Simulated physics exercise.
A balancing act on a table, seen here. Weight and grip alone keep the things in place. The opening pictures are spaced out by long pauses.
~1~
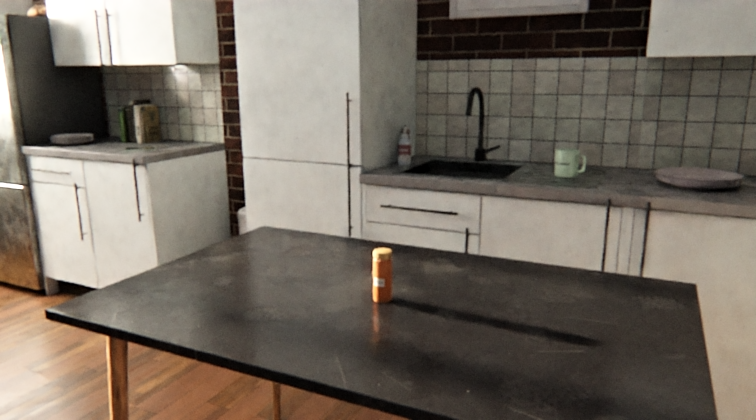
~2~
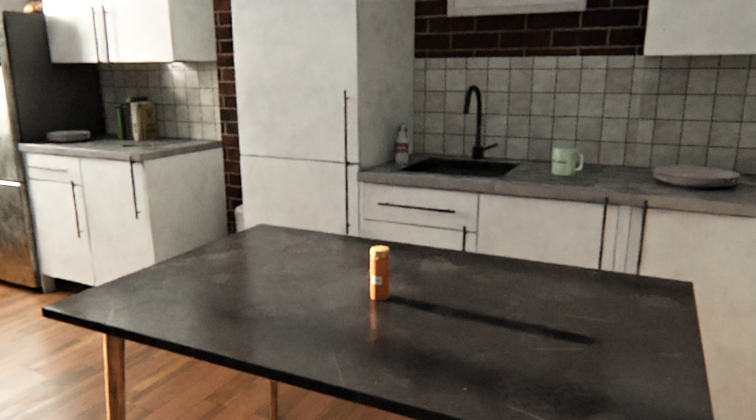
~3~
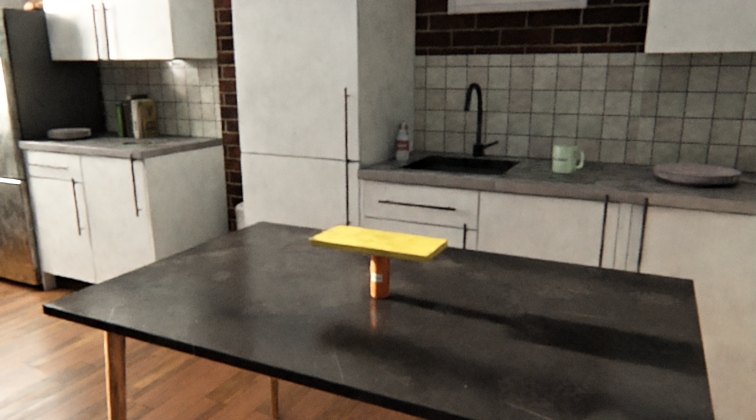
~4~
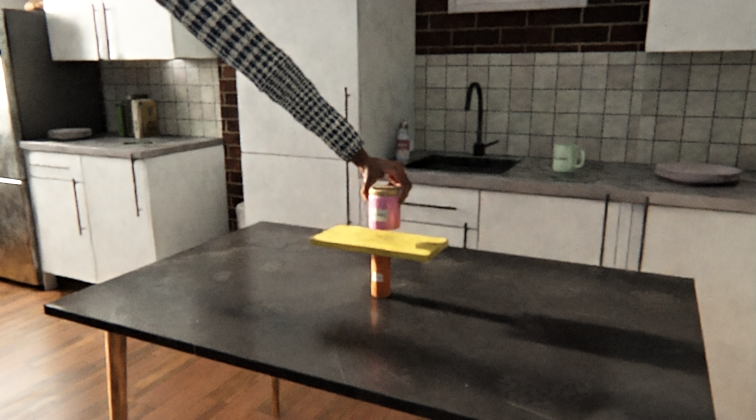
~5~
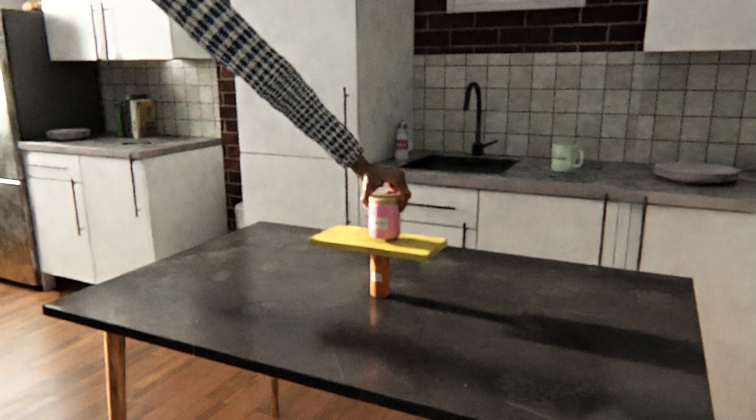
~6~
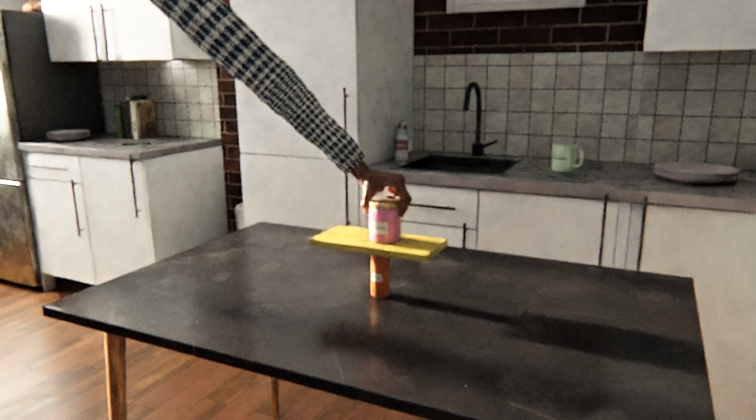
A yellow board appeared flat on top of the small orange shaker standing on the dark table, then a hand in a checkered sleeve lowered a pink jar onto it and kept hold.
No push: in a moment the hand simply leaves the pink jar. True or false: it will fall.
False.
Then, 0.70 s past the last view, nothing moves.
Then, 1.70 s past the last view, pink jar resting near (385, 221).
Finally, all 3 still in place. Final places as the last picture's camera would see them, pink jar near (385, 221). The stack holds.
